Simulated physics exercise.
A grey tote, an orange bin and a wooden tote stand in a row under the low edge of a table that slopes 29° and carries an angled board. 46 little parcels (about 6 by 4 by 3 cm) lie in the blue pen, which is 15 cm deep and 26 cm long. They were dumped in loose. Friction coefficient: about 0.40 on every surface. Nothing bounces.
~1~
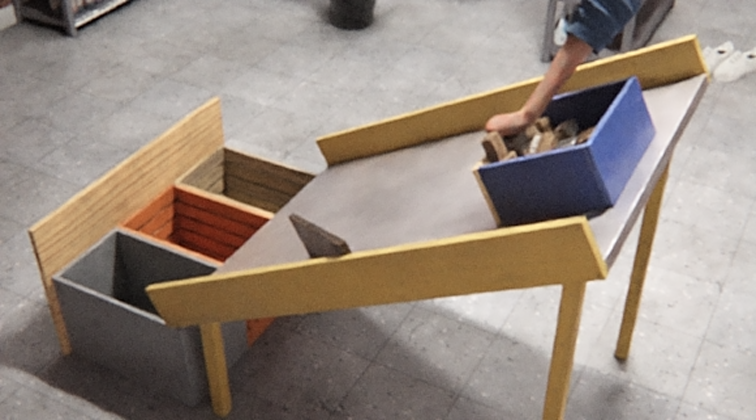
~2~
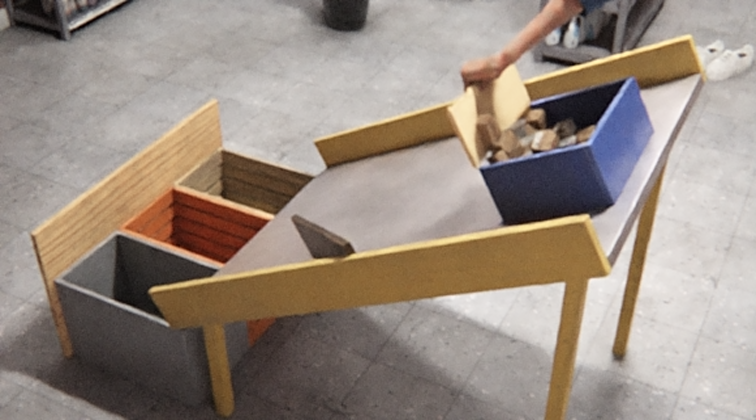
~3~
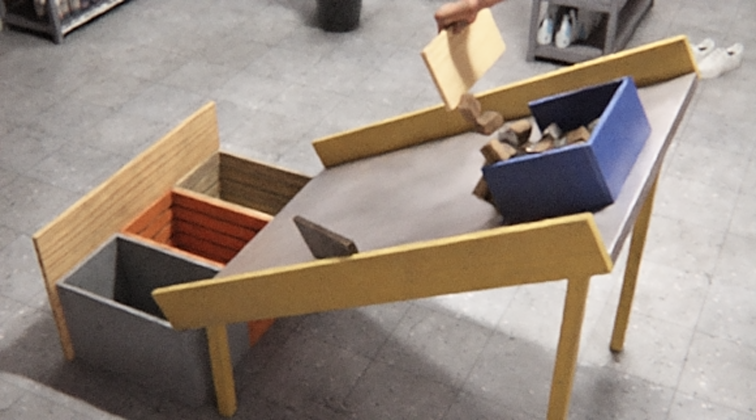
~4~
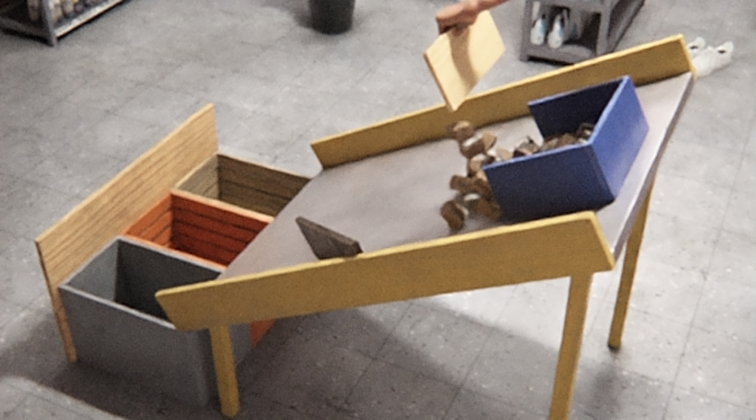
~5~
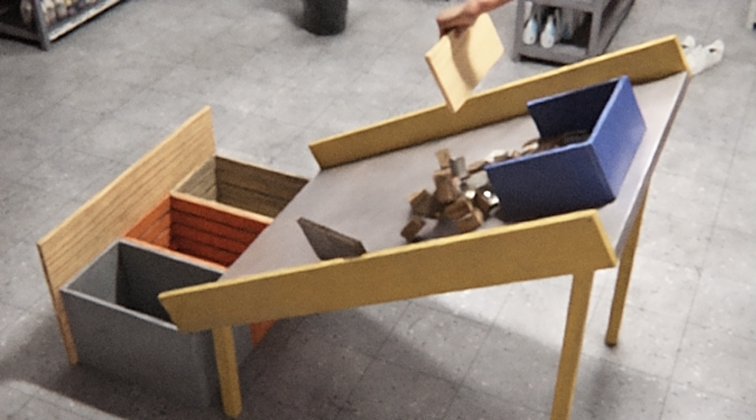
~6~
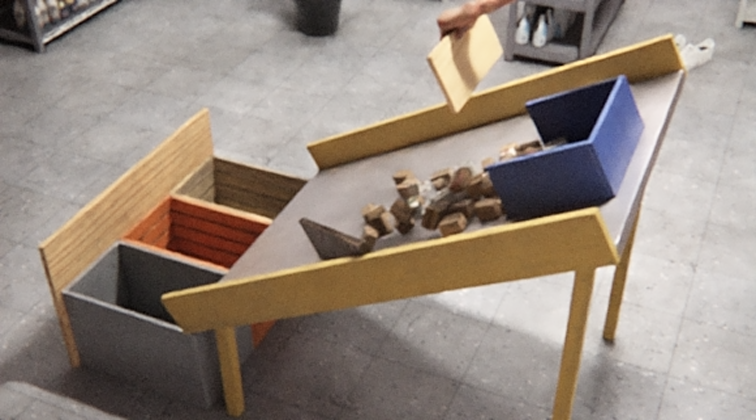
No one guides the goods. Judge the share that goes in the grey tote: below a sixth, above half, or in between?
In the end less than a sixth of them are in the grey tote.
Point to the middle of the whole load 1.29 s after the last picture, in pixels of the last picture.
Near (184, 288).
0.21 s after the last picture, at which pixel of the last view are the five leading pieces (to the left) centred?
Near (304, 222).
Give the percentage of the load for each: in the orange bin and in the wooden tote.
Roughly 90 and 5 per cent.
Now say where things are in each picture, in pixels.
In the first frame (we follow the rim corner now nearest the camera), blue pen at (584, 145); grey tote at (178, 328); nothing out yet.
Blue pen at (585, 145), in the second frame.
Blue pen at (585, 144); 9 out, in the third frame.
Blue pen at (586, 143); 20 out, in the fourth frame.
Blue pen at (587, 143); 29 out, the lowest parcel at (416, 201), in the fifth frame.
Blue pen at (587, 142); grey tote at (192, 333); 36 out, the lowest parcel at (371, 214), in the sixth frame.
Then, 0.21 s after the last picture, 1 still in the blue pen and 45 on the slope.
Then, 0.46 s after the last picture, 3 in the orange bin, 1 in the wooden tote, 38 on the slope and 4 in the air.
Then, 0.83 s after the last picture, 1 in the grey tote, 27 in the orange bin, 2 in the wooden tote, 11 on the slope and 5 in the air.
Outcome (1.29 s after the last picture), 3 in the grey tote, 41 in the orange bin and 2 in the wooden tote. Asked share, 3 of 46, 7 per cent.
